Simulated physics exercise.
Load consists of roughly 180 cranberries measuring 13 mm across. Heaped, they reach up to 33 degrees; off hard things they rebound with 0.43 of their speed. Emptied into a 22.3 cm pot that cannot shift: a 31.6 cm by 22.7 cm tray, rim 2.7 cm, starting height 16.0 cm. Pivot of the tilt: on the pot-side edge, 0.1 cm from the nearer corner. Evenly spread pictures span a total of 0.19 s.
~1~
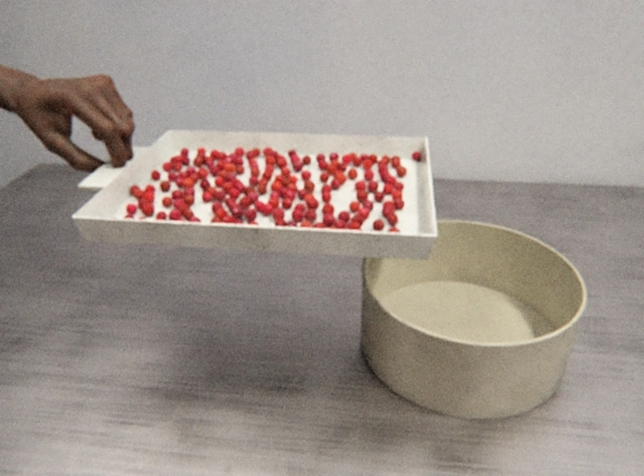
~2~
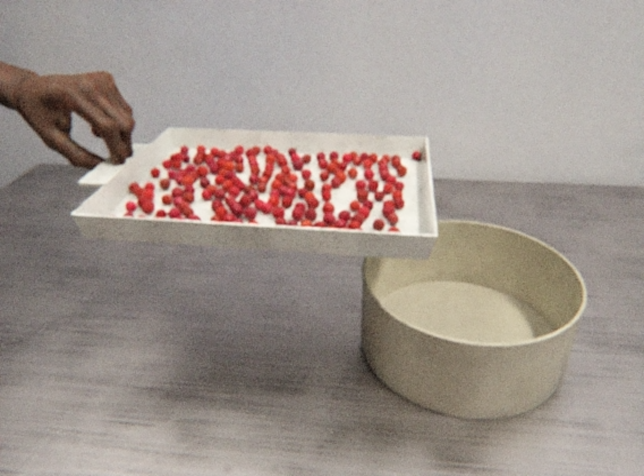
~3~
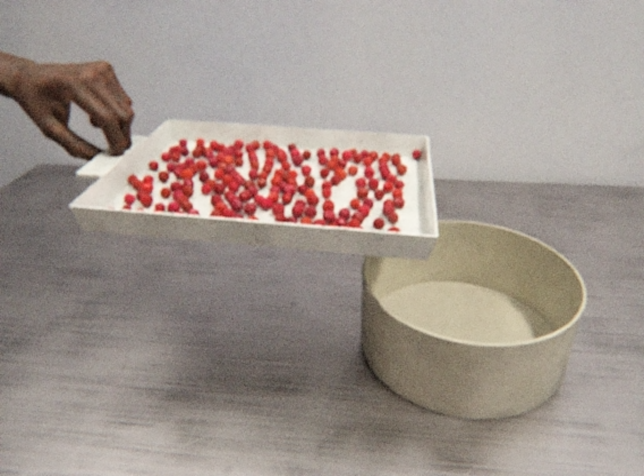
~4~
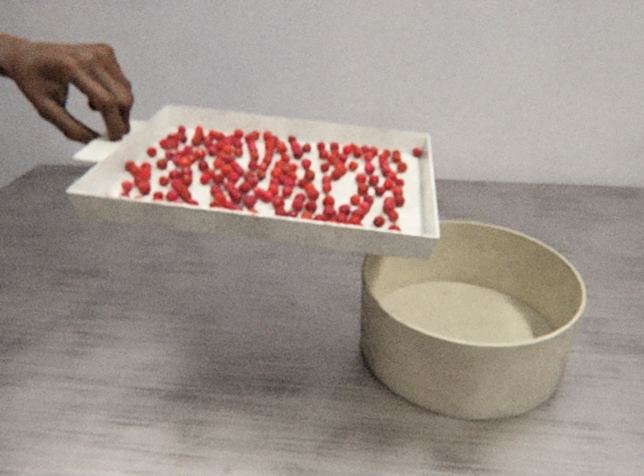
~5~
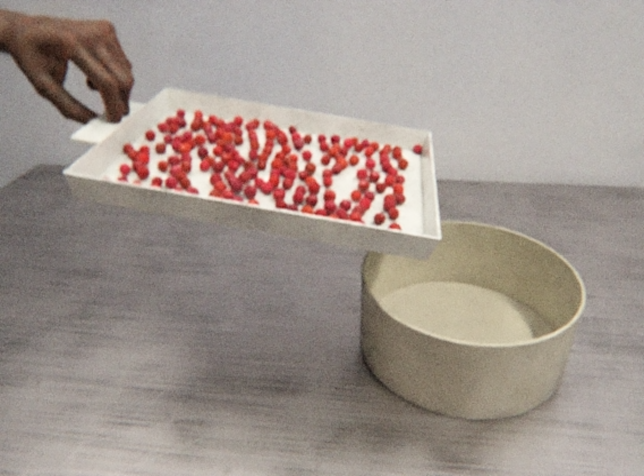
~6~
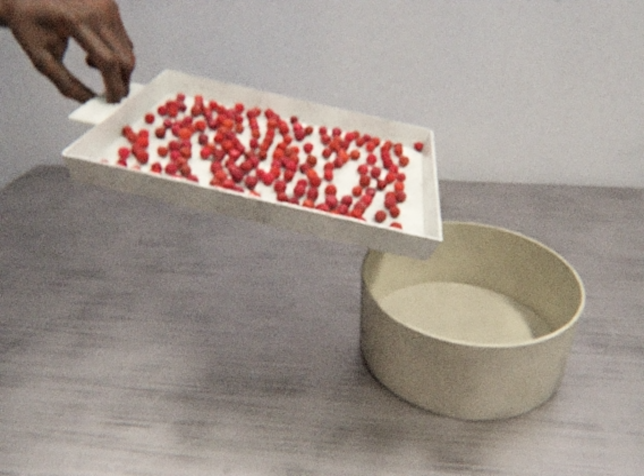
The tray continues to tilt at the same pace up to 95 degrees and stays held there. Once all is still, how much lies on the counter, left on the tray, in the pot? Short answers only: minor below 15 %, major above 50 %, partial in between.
Counter: Minor, tray: Minor, pot: Major.
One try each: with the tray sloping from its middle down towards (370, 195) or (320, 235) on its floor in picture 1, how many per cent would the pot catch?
Around 75 % for the first direction, around 5 % for the second.
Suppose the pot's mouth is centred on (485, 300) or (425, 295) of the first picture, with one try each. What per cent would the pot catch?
95 and 75 %.
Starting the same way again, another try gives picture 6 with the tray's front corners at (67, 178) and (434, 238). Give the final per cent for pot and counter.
Split: Pot = 0, counter = 95.
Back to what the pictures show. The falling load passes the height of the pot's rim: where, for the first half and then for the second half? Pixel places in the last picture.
I'd mark about (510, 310) for the first half and about (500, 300) for the second.
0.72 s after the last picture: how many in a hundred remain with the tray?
90%, roughly.
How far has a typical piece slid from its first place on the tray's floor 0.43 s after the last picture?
Displacement on the tray: About 10 cm.
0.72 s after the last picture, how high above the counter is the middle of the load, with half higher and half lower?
The halfway line is at about 22 cm.
Then, 0.43 s after the last picture, tilt 52 degrees; the tray holds 100 %, the pot 0 %.
Then, 0.72 s after the last picture, tilt 78 degrees; the tray holds 90 %, the pot 5 %.
Then, 1.11 s after the last picture, tilt 95 degrees; the tray holds 20 %, the pot 65 %.
In the end, counter 5 %, tray 0 %, pot 95 %.
